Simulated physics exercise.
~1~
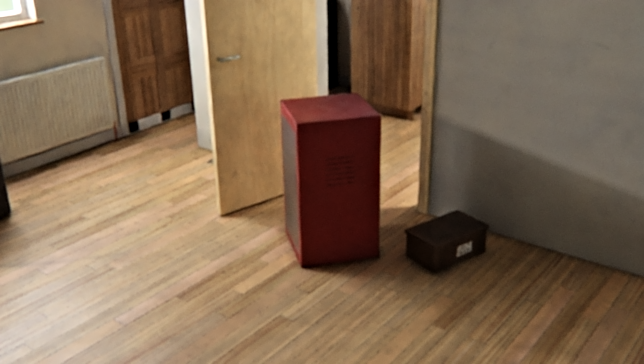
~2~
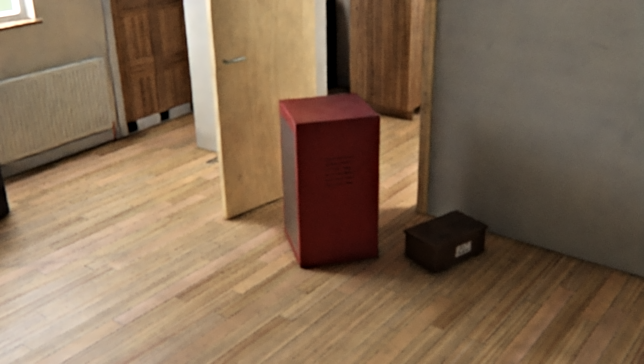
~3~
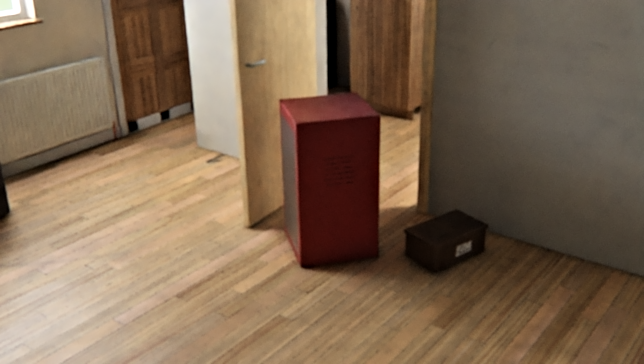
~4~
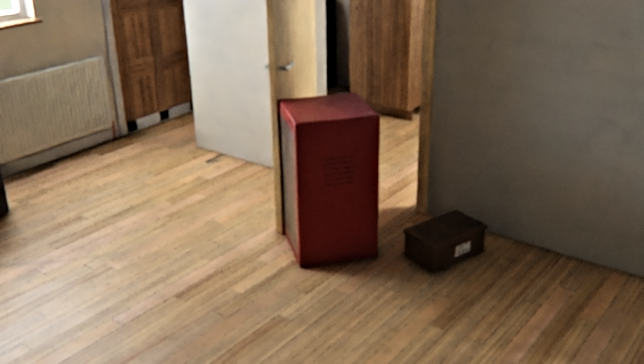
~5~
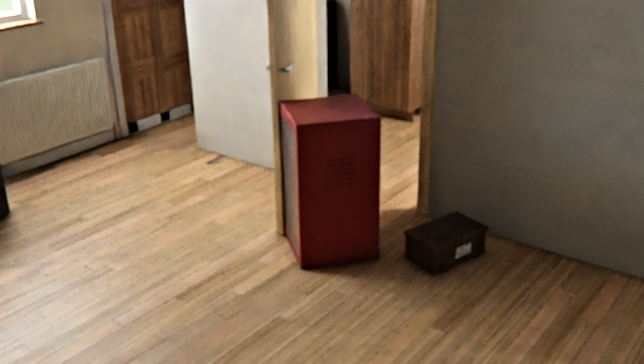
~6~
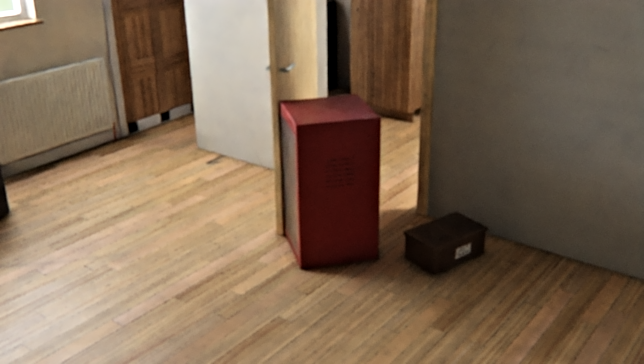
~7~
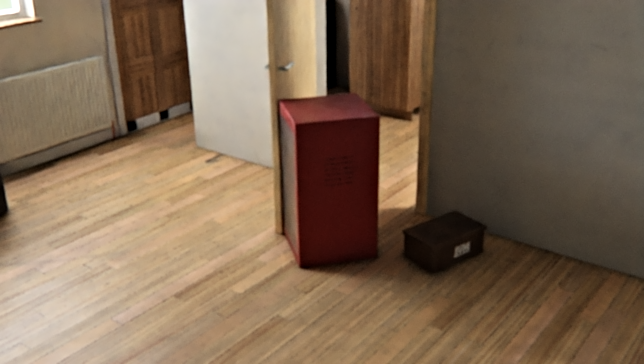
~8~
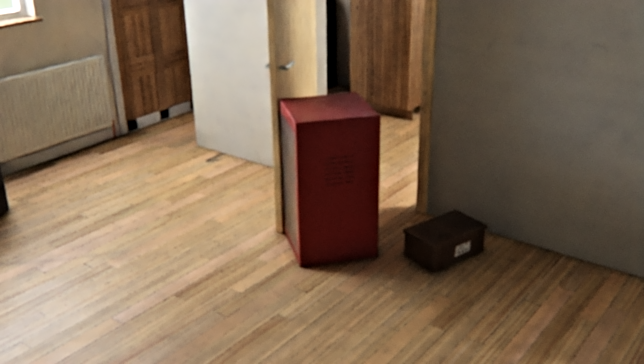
A pale wooden door swinging rightward behind a red cabinet, then stopping beside it, still open, the dark box staying put.
